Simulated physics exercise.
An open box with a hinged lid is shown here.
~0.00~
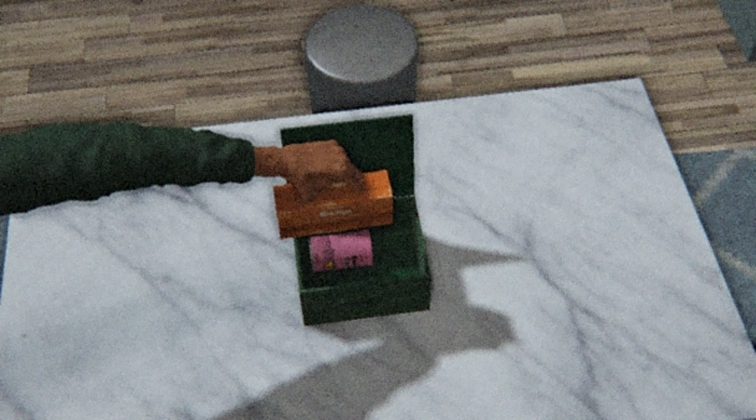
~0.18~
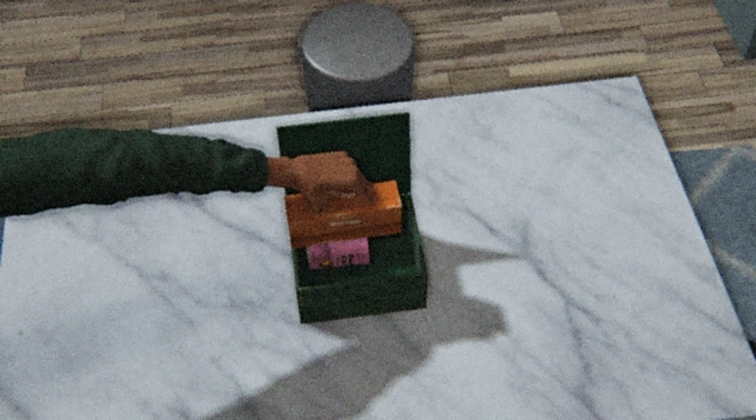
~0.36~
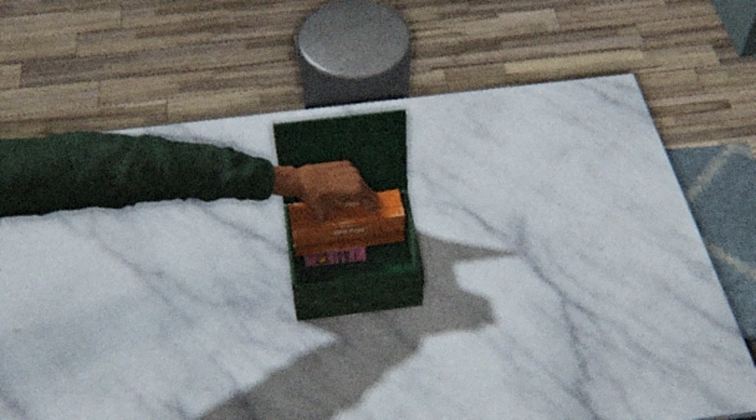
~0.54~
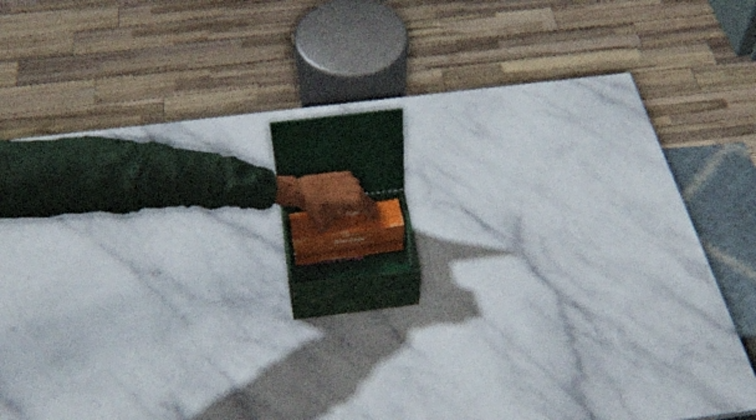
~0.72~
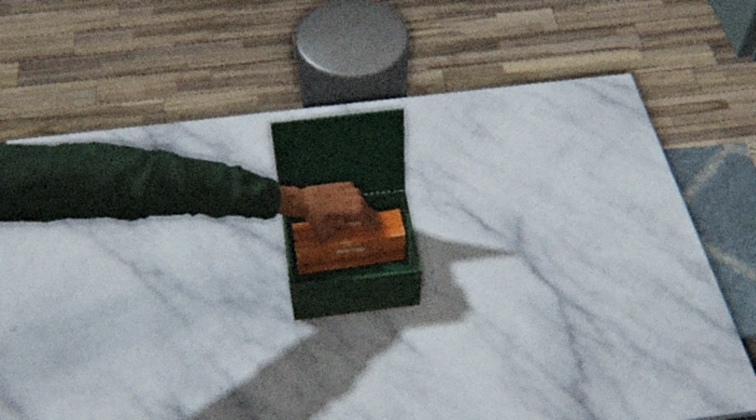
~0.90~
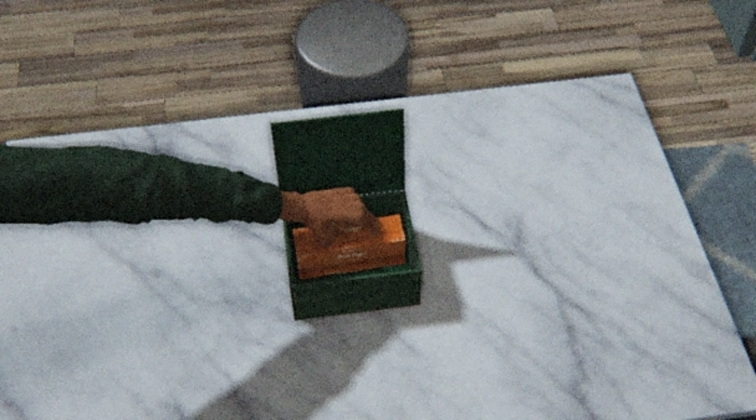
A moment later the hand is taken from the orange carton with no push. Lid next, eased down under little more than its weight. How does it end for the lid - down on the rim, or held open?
For the lid it ends down on the rim.
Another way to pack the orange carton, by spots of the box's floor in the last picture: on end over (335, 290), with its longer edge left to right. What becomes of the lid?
Packed like that, it is kept open.
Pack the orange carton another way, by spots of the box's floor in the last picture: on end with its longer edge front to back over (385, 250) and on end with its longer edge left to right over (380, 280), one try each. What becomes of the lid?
On the first go the lid remains open a bit, and on the second go it remains open a bit.
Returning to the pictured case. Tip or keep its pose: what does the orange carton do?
Result: It remains as it was set.
After 1.40 s, orange carton slid a little near (354, 275).
After 2.30 s, lid 72° above the rim; orange carton slid a little near (354, 275); pink tin rolled a little.
After 2.70 s, lid 44° above the rim; orange carton slid a little near (354, 275); pink tin rolled a little.
After 3.10 s, lid 10° above the rim; orange carton slid a little near (354, 275); pink tin rolled a little.
At rest (3.7 s), lid shut; moved from the start, orange carton; pink tin in place. Seen from the same camera at the end, orange carton near (354, 275).
